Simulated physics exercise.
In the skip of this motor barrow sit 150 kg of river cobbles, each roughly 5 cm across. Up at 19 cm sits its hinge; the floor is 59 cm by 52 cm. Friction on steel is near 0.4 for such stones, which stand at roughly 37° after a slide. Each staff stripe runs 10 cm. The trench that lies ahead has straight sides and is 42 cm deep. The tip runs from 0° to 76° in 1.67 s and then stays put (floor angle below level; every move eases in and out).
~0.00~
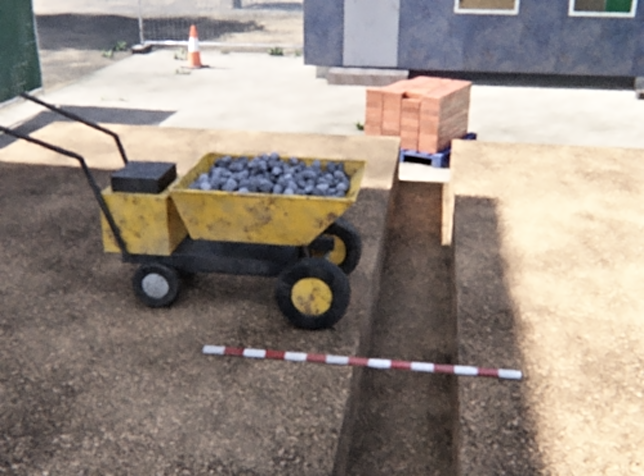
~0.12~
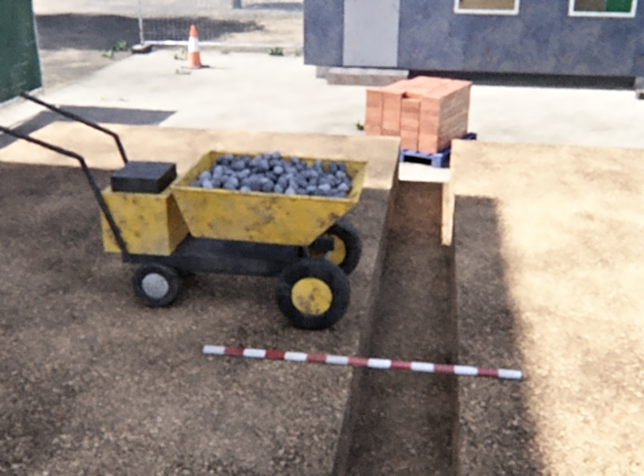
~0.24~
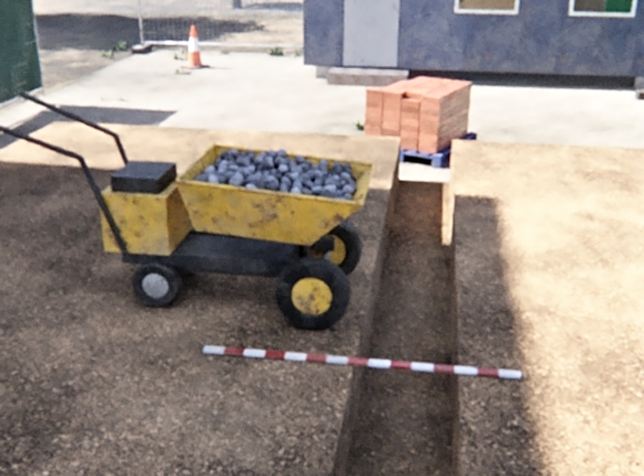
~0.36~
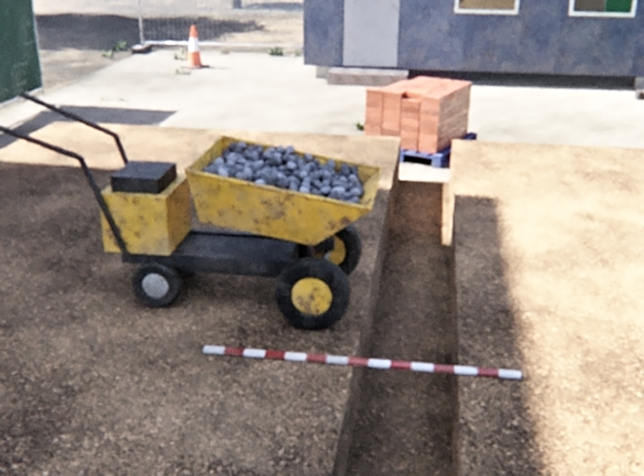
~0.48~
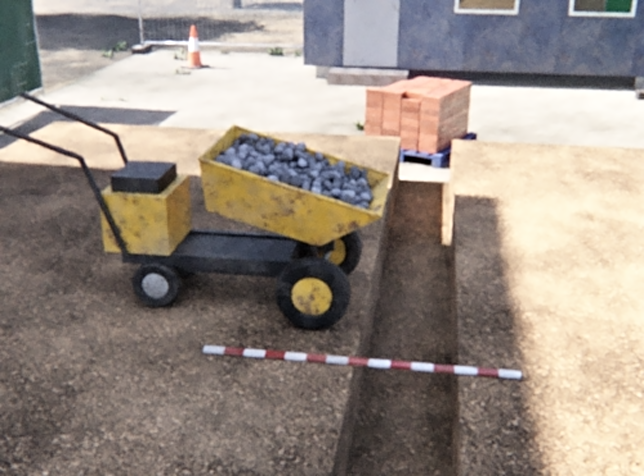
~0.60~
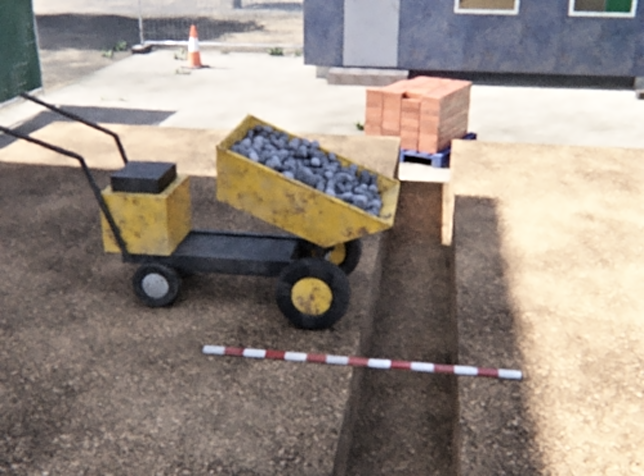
Yellow skip of grey cobbles on a parked motor barrow tilting gradually forward to the right beside a straight-sided trench.
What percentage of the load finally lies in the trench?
About 57 per cent.
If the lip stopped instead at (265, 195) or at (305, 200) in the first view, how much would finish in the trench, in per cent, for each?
Estimates: 90 % then 100 %.
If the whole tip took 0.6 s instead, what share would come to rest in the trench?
Probably about 35 in a hundred.
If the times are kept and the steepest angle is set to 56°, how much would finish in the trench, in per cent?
With that change, near 55 per cent.
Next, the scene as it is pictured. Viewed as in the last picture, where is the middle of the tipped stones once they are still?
Somewhere around (449, 357) in the last picture.
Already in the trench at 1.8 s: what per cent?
About 35 per cent by then.
After 1.2 s the floor is at 64°; 96 % in the skip, 4 % in the trench; the foremost stones are at (450, 299).
After 1.8 s the floor is at 76°; 23 % in the skip, 37 % in the trench, 39 % past the trench; the foremost stones are at (576, 307).
After 2.1 s the floor is at 76°; 4 % in the skip, 51 % in the trench, 44 % past the trench; the foremost stones are at (639, 311).
After 4.1 s the floor is at 76°; 0 % in the skip, 57 % in the trench, 43 % past the trench; the foremost stones are past the picture's edge.
